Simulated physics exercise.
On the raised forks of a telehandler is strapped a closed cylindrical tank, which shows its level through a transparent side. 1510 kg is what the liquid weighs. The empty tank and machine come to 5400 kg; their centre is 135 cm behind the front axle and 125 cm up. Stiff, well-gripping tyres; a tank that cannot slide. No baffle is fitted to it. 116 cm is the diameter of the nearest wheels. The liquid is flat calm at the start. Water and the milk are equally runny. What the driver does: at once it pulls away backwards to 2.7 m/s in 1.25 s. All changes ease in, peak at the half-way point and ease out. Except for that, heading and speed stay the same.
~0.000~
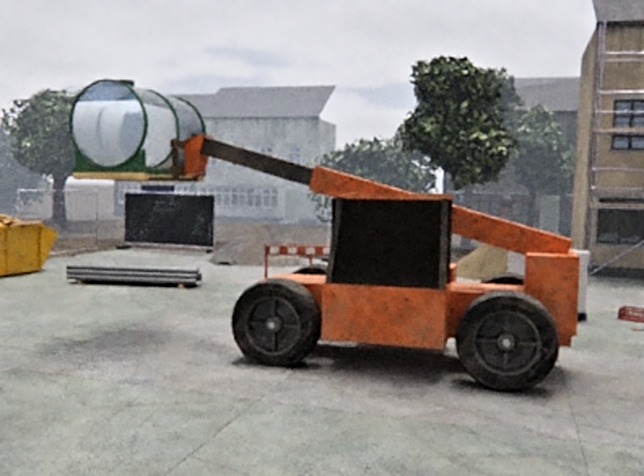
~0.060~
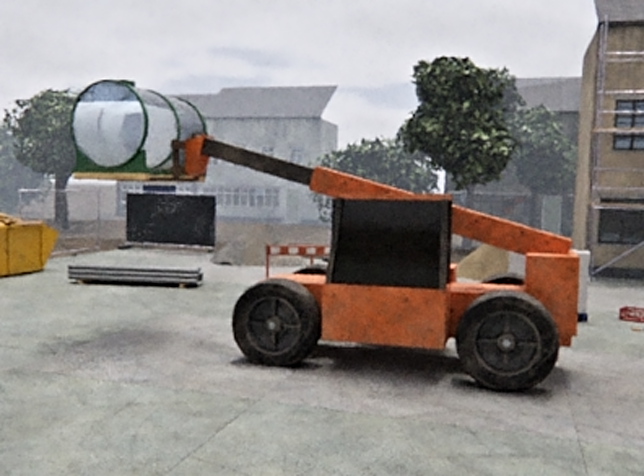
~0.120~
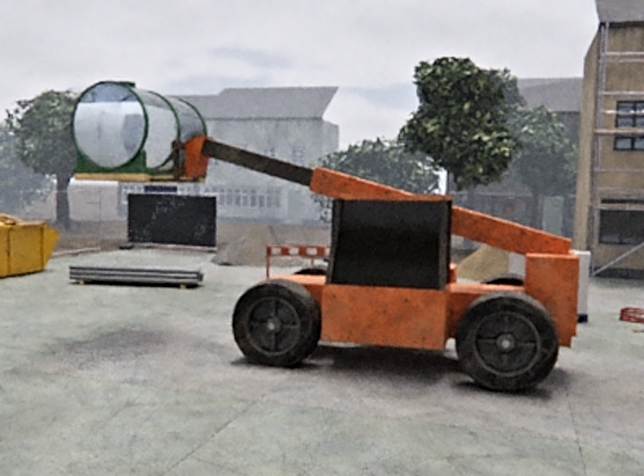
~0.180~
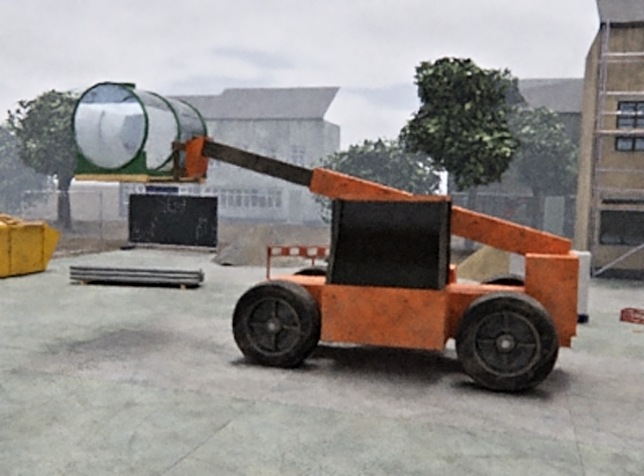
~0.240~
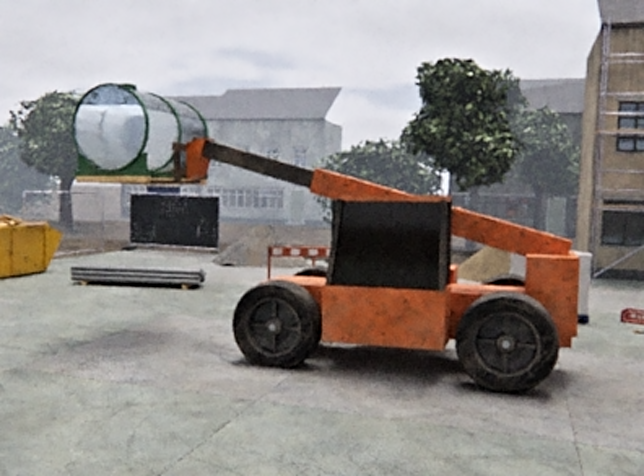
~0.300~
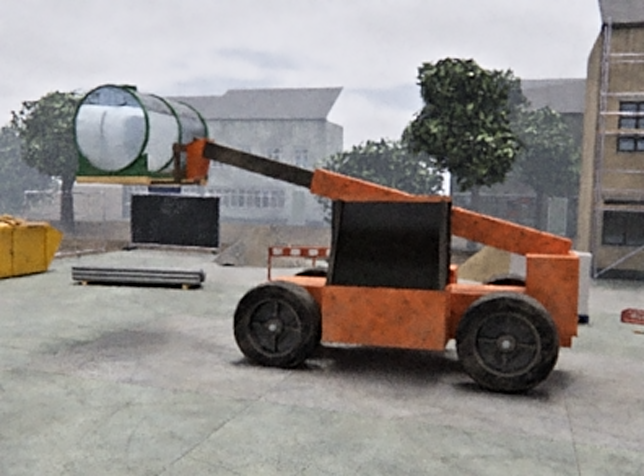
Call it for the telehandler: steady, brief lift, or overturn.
Brief lift.
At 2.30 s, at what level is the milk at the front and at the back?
At that moment it stands around 80 cm in front and around 96 cm behind.
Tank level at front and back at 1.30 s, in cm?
Approx. 92 cm front, approx. 92 cm back.
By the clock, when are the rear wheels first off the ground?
Near 0.55 seconds.
After 0.55 s the lean is 1° nose down, the rear 2 cm in the air; the liquid stands 72 cm at the back and 94 cm at the front.
After 1.30 s the lean is 6° nose down, the rear 25 cm in the air; the liquid stands 93 cm at the back and 92 cm at the front.
After 1.45 s the lean is 6° nose down, the rear 26 cm in the air; the liquid stands 86 cm at the back and 89 cm at the front.
After 2.30 s the lean is 1° nose up, wheels down; the liquid stands 96 cm at the back and 80 cm at the front.
After 4.24 s all wheels are down again; the highest lift was 26 cm and the largest lean 6°.
